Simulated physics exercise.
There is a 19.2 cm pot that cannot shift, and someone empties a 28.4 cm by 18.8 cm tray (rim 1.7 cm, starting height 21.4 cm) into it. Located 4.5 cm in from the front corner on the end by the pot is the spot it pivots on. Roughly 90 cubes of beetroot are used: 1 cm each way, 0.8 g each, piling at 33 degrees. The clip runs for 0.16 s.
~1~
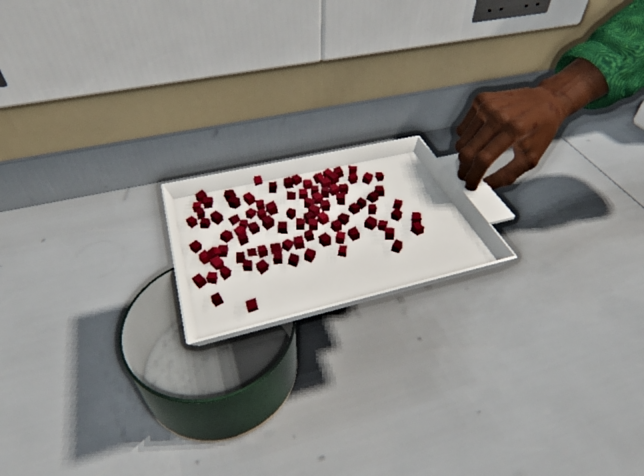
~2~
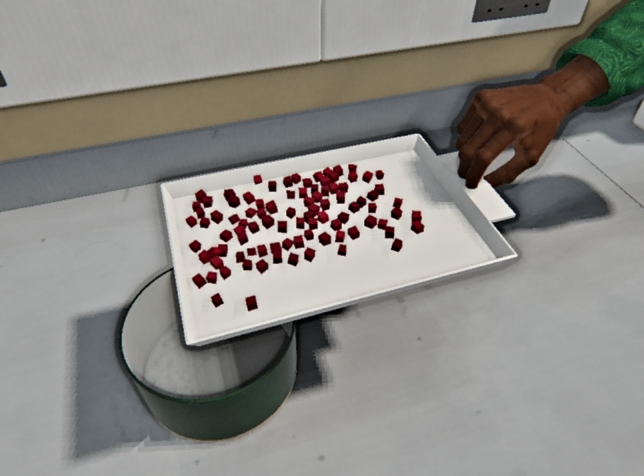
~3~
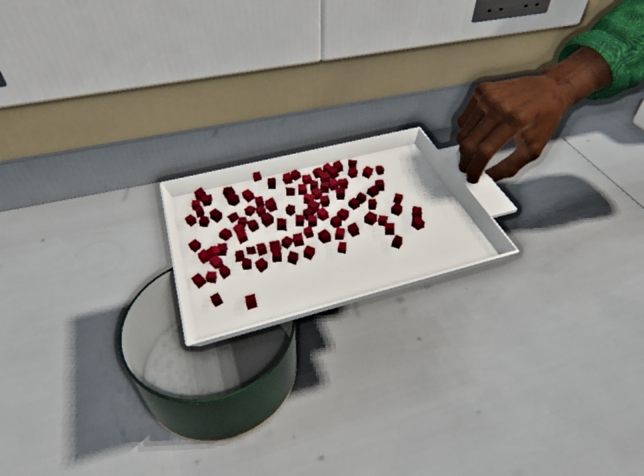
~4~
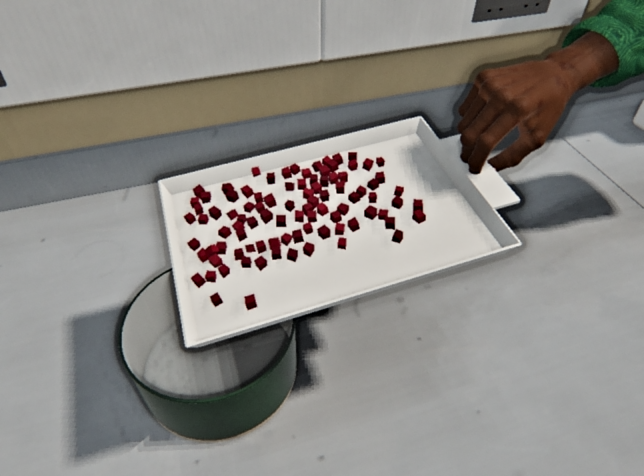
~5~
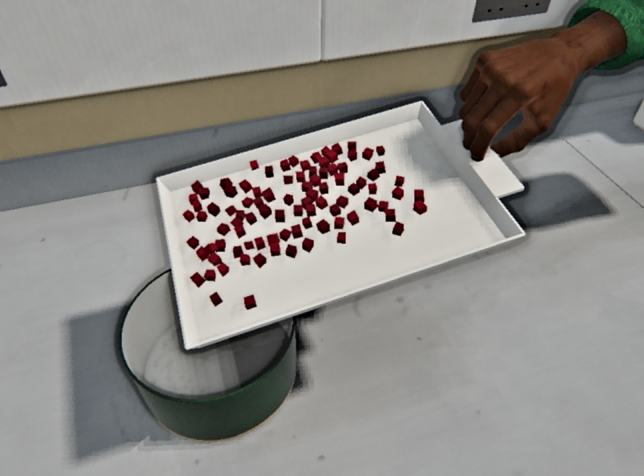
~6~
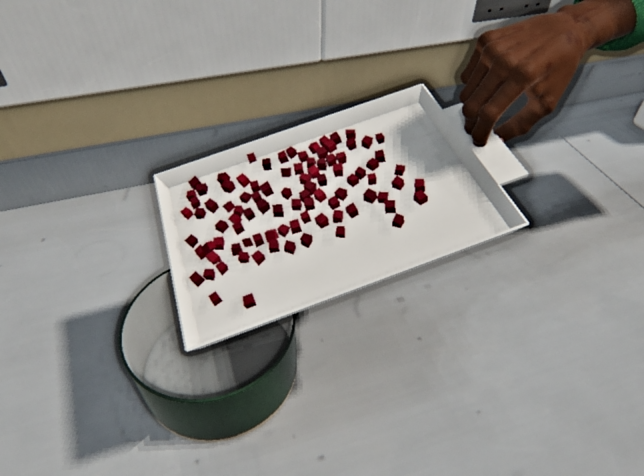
The footage shows a hand at the right gradually raising the handle end of a white tray scattered with small dark red cubes, tilting it toward a green-sided pot at the lower left while the cubes stay spread across the tray.
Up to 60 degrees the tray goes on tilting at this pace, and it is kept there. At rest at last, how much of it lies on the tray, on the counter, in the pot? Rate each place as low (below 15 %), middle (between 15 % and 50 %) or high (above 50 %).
Ratings: Left on the tray middle; counter high; pot low.
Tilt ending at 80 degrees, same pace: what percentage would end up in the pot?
Result: Close to 0 %.
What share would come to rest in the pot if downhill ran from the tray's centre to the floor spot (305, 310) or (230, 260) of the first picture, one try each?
0 and 25 %.
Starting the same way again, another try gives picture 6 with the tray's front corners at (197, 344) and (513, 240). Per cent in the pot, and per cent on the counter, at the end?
The pot gets 0 and the counter 75.
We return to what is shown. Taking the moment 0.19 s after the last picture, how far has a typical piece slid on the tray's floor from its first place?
Around 0 centimetres.
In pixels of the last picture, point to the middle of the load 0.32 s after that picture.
The middle of the load should be at about (225, 202) by then.
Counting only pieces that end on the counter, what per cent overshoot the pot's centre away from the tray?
90 per cent.
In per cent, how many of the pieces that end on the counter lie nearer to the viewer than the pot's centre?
Share: Roughly 100 %.
Then, 0.19 s after the last picture, tilt 38 degrees; the tray holds 100 %, the pot 0 %.
Then, 0.32 s after the last picture, tilt 54 degrees; the tray holds 100 %, the pot 0 %.
Then, 0.57 s after the last picture, tilt 60 degrees; the tray holds 40 %, the pot 0 %.
In the end, tray 25 %, counter 75 %, pot 5 %.
